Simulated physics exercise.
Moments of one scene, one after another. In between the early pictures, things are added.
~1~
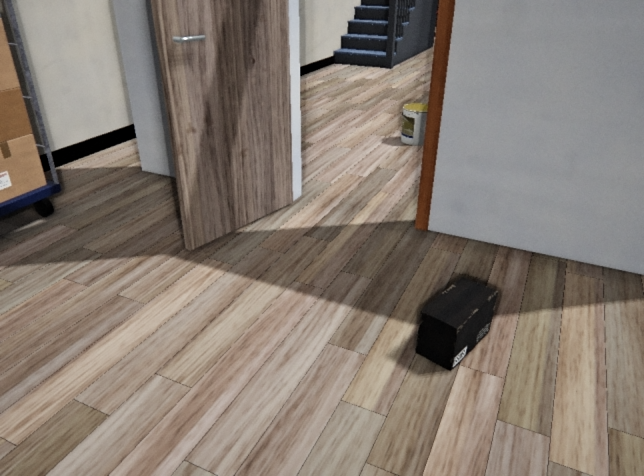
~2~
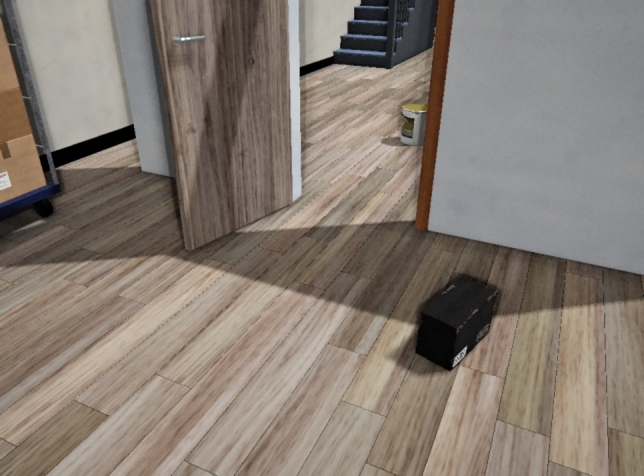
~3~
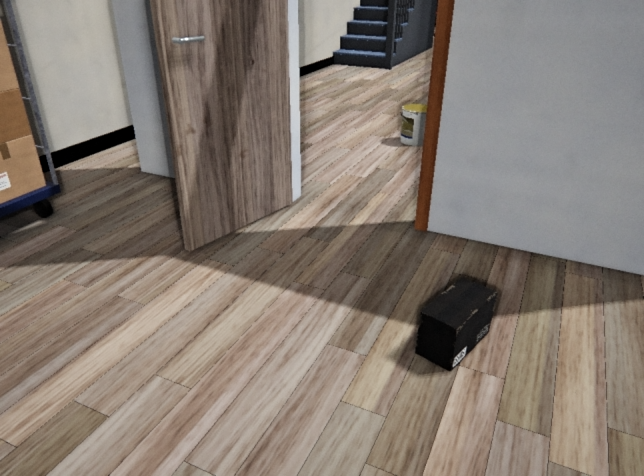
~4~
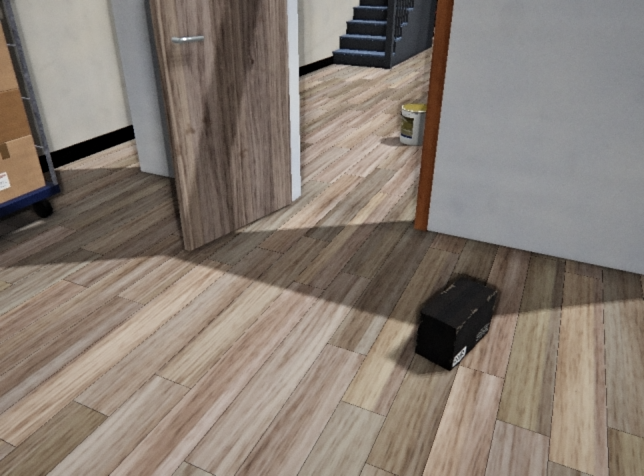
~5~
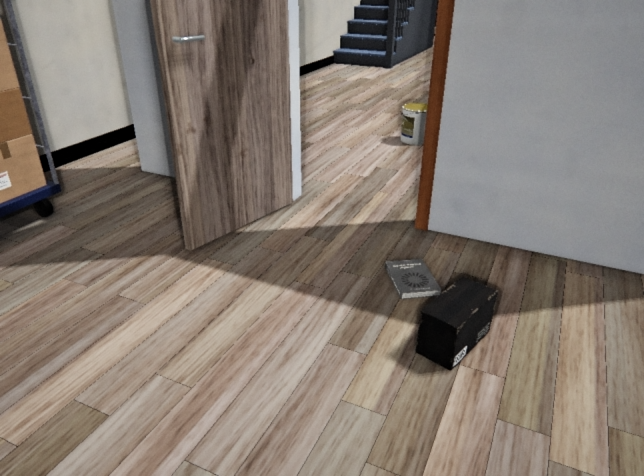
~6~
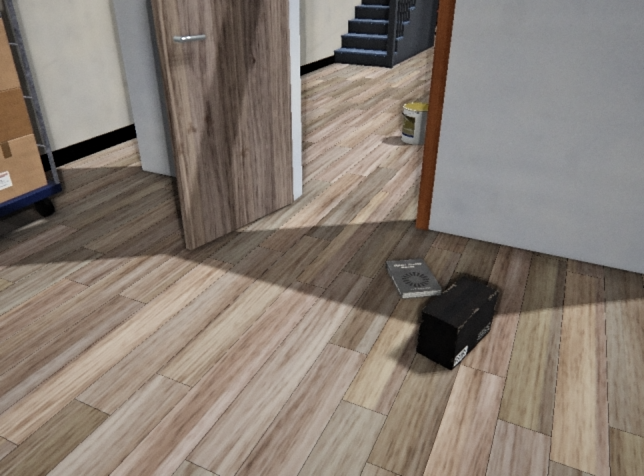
A door stands wide open, and a grey book appears beside the still black parcel.
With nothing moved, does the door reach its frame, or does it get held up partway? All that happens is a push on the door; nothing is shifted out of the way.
It reaches its frame.
Then, 0.70 s later than the last frame, door 71° open.
Then, 1.10 s later than the last frame, door 34° open.
When it is over, door 0° open; both as before. End places, in pixels of the last picture, grey book near (413, 278).
